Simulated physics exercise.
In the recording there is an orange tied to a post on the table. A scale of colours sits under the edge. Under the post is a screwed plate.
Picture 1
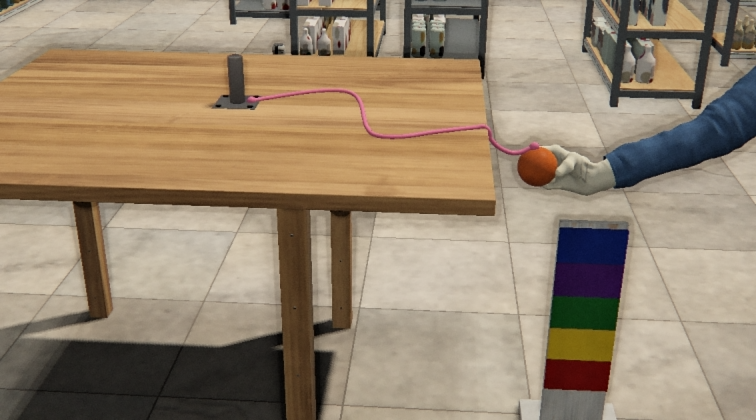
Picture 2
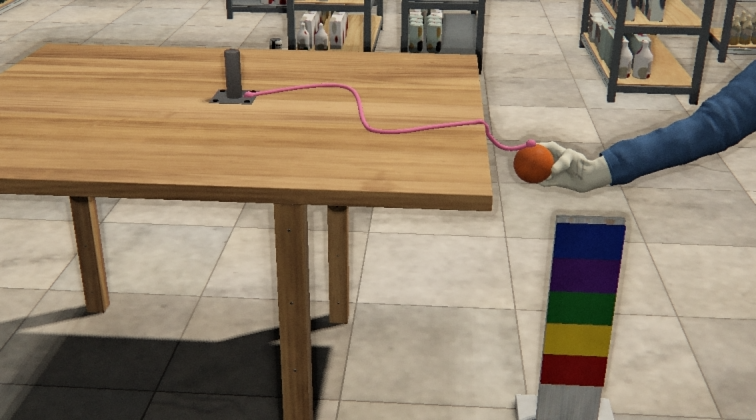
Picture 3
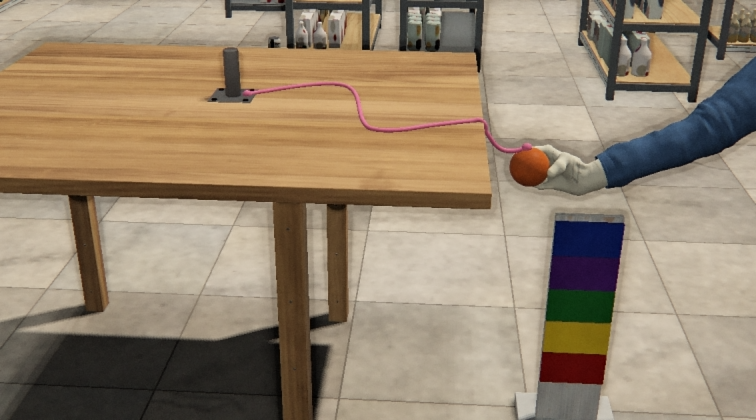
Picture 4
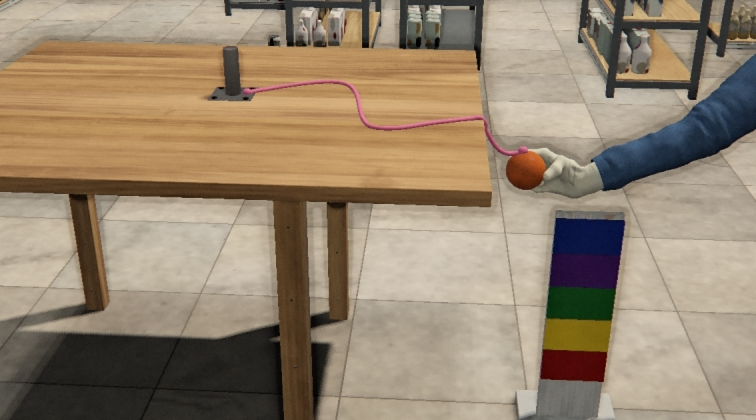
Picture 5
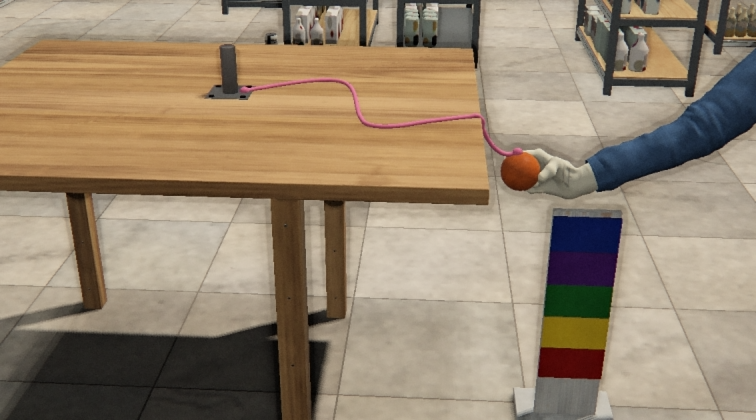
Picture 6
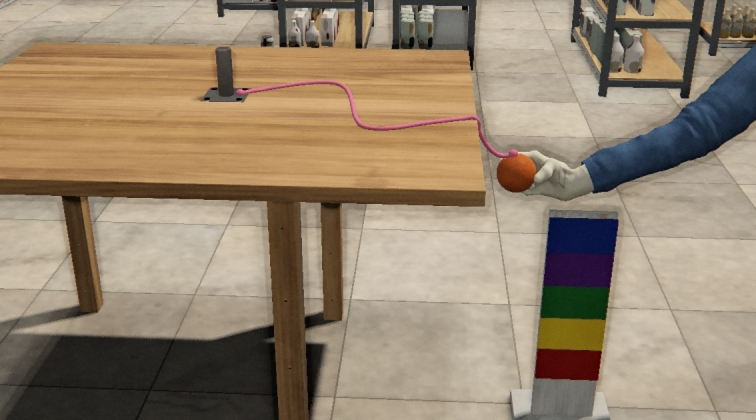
A gloved hand holds an orange ball on a pink cord, lowering it slightly leftward.
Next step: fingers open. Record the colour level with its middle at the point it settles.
Colour at middle: Green.
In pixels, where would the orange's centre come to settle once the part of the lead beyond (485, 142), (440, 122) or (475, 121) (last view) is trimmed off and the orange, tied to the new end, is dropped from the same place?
In order, it comes to rest around (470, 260), (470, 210) and (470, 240).
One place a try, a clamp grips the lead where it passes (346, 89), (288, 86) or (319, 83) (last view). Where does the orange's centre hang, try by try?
Taking them in turn, I'd expect around (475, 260), (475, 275) and finally (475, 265).
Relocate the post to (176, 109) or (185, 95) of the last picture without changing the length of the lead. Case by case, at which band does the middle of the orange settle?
First try: Purple; second try: Purple.
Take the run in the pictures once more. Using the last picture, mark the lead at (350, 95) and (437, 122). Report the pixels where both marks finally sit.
The first one ends up at (383, 101) and the second one at (474, 181).
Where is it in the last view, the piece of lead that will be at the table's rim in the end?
Near pixel (361, 125).
Soon after, orange near (438, 281); level with green.
After that, orange near (485, 289); level with green.
In the end, orange near (470, 286); level with green. The lead holds its middle at green.
